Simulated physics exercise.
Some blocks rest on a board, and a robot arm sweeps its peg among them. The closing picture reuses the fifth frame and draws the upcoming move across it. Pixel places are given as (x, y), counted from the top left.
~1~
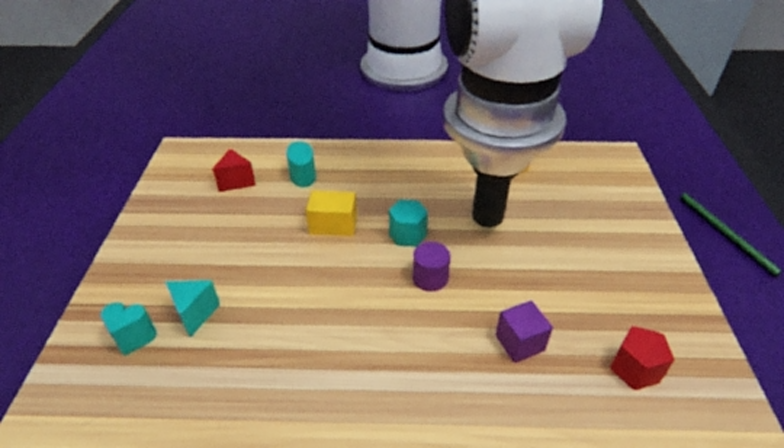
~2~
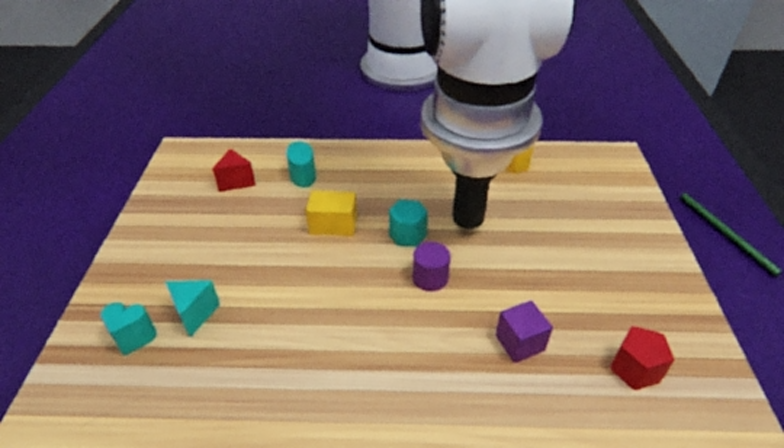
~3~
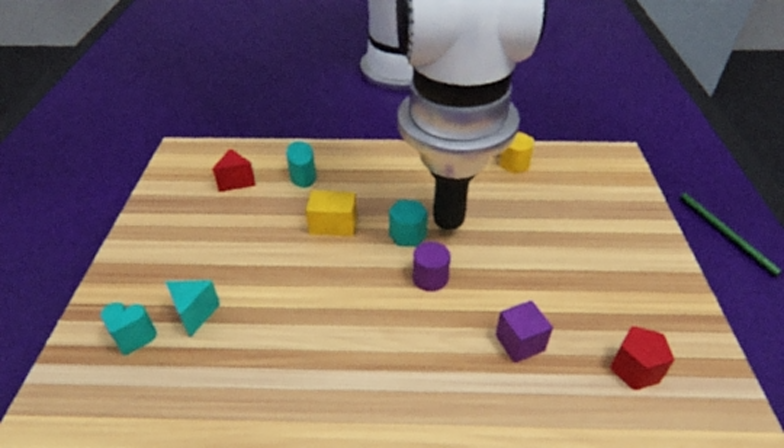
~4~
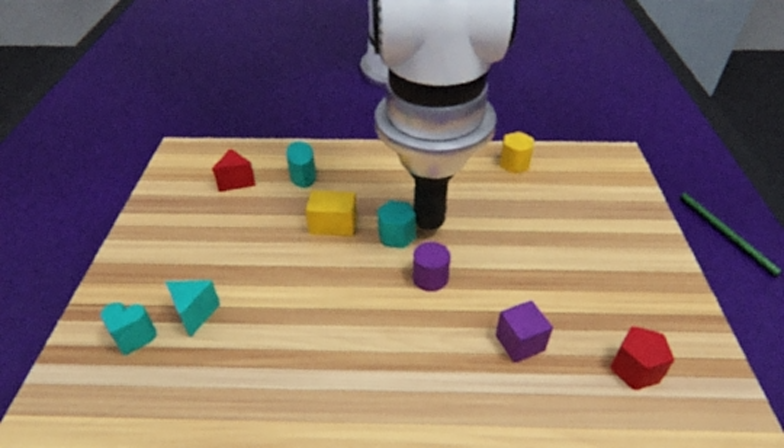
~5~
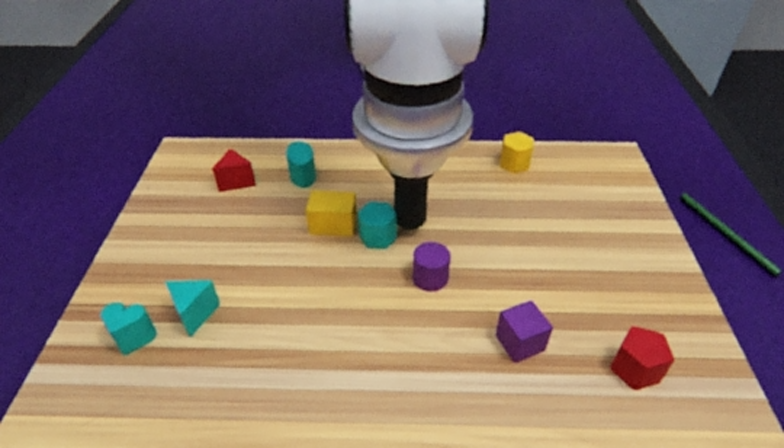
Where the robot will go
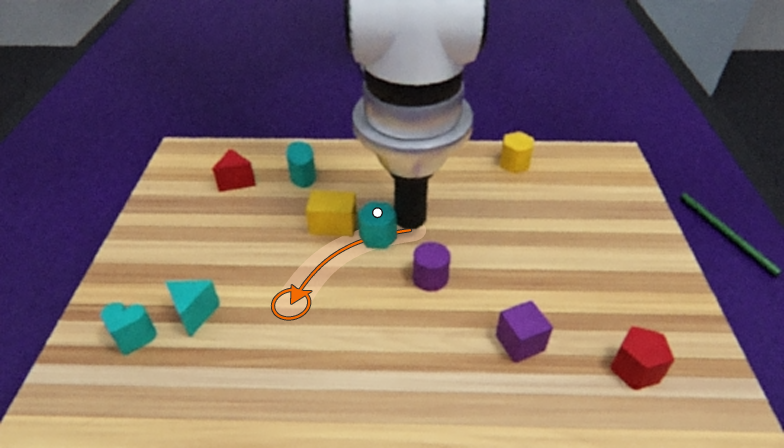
A robot arm moves its black peg left across a wooden board of scattered coloured blocks, reaches a turquoise hexagonal block, and pushes it a short way left toward a yellow rectangular block while the other blocks stay still.
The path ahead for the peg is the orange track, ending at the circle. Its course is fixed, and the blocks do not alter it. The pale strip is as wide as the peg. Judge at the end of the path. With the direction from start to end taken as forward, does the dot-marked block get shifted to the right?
In short: Yes.
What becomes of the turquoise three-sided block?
That block is not shifted.
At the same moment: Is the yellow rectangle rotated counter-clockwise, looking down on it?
No, I don't think so.
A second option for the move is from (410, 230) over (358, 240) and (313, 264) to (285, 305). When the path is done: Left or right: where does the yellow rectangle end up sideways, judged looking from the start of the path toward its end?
Picture yourself facing from the start of the path to its end: The yellow rectangle moves off to your right.
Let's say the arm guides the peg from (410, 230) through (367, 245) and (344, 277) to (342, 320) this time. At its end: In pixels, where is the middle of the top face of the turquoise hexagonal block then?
The point I'd pick in the picture is (310, 234).
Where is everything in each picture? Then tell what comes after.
In the first picture, peg tip at (488, 218); block tops, turquoise three-sided block at (186, 291); yellow rectangle at (331, 201); turquoise hexagonal block at (408, 211); purple round block at (432, 254).
In the second picture, peg at (468, 219); blocks unchanged.
In the third picture, peg at (449, 220); blocks unchanged.
In the fourth picture, peg at (429, 220); turquoise hexagonal block at (397, 212).
In the fifth picture, peg at (410, 219); turquoise three-sided block at (186, 291); yellow rectangle at (331, 201); turquoise hexagonal block at (377, 213); purple round block at (432, 254).
Path on the board, from (410, 230) by way of (362, 241) and (321, 266) to (291, 304); the dot is on the turquoise hexagonal block.
What follows on the original path. One third of the way, peg at (361, 230); yellow rectangle at (315, 202), turned 50° clockwise; turquoise hexagonal block at (329, 230).
Two thirds of the way, peg at (319, 256); yellow rectangle at (315, 202), turned 50° clockwise; turquoise hexagonal block at (282, 255).
At the end, peg at (289, 293); turquoise three-sided block in place; yellow rectangle at (315, 202), turned 50° clockwise; turquoise hexagonal block at (252, 270), turned 40° clockwise; purple round block in place.
